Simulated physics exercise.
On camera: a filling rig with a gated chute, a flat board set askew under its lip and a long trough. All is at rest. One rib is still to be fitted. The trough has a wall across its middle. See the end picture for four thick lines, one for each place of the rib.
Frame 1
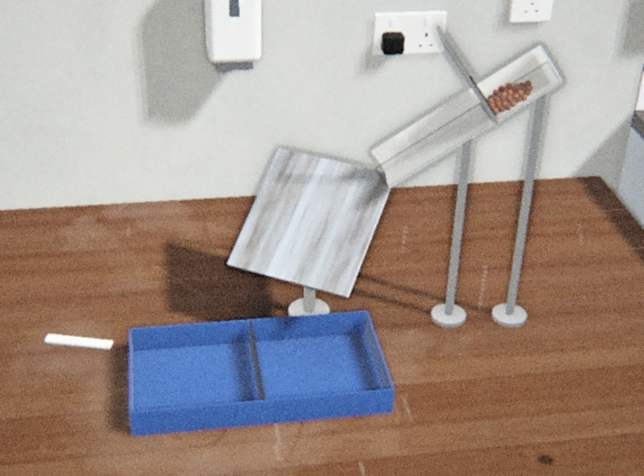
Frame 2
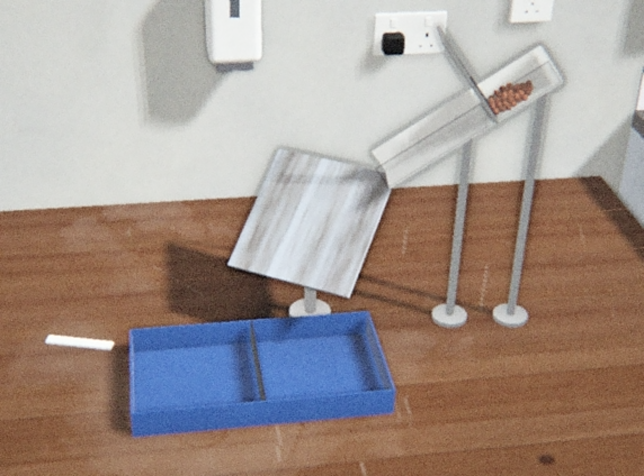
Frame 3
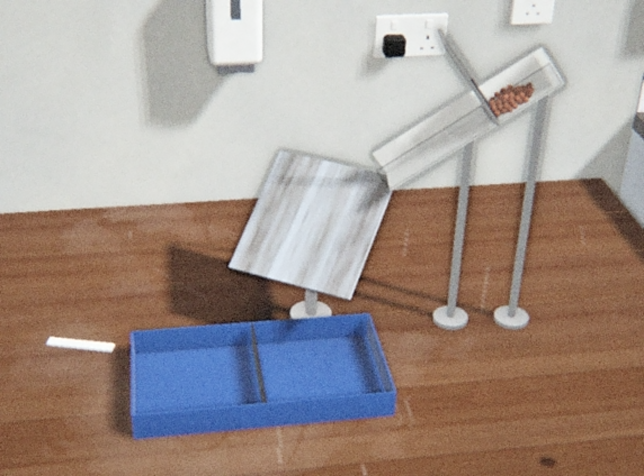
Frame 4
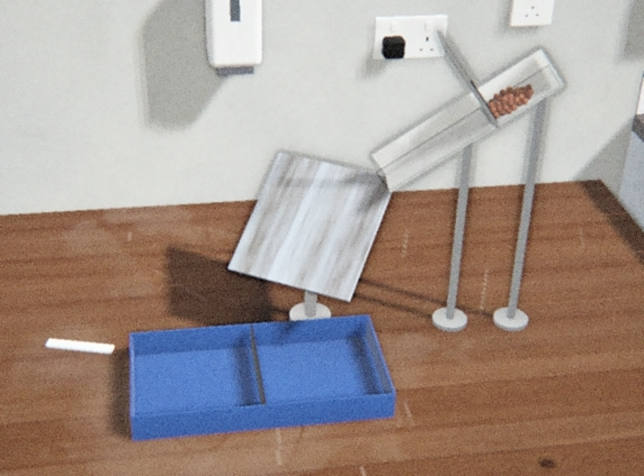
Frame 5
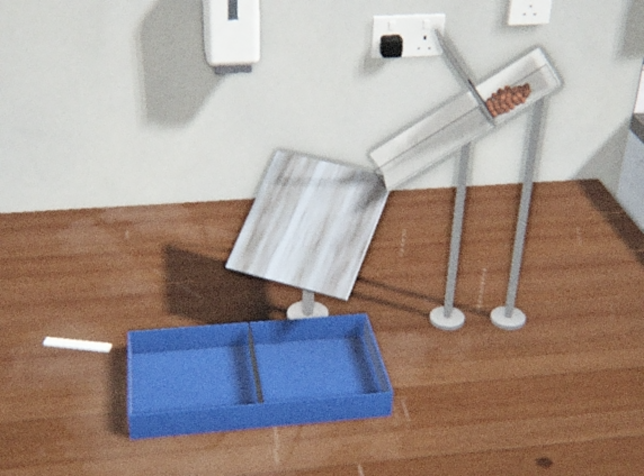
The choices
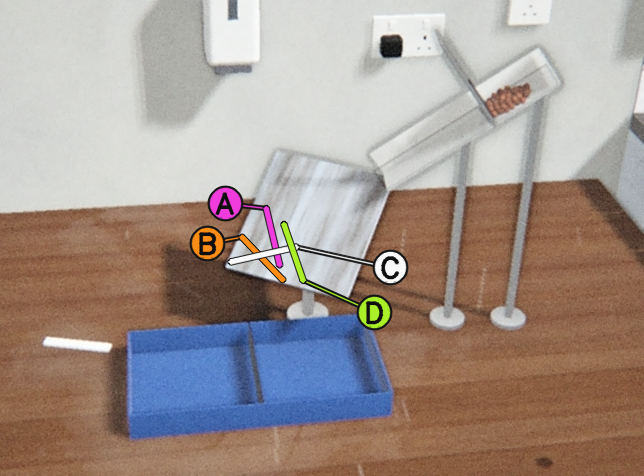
On a wooden table, reddish-brown pellets rest behind a chute's gate above a tilted board and blue trough.
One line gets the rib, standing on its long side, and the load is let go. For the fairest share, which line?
Use line C.
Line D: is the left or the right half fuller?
Right.
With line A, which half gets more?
More lands on the right.
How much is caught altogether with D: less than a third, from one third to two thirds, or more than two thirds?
It is more than two thirds.
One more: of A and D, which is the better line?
The answer is A.
On the marked copy, line A from (266, 208) to (279, 264); line B from (242, 237) to (282, 279); line C from (296, 247) to (231, 261); line D from (283, 224) to (303, 280).
Choosing A, of what is caught, close to a quarter in the left half, the bulk in the right.
Choosing B, of what is caught, a small share in the left half, all but a few in the right.
Choosing C, of what is caught, close to half in the left half, close to half in the right.
Choosing D, of what is caught, a small share in the left half, all but a few in the right.
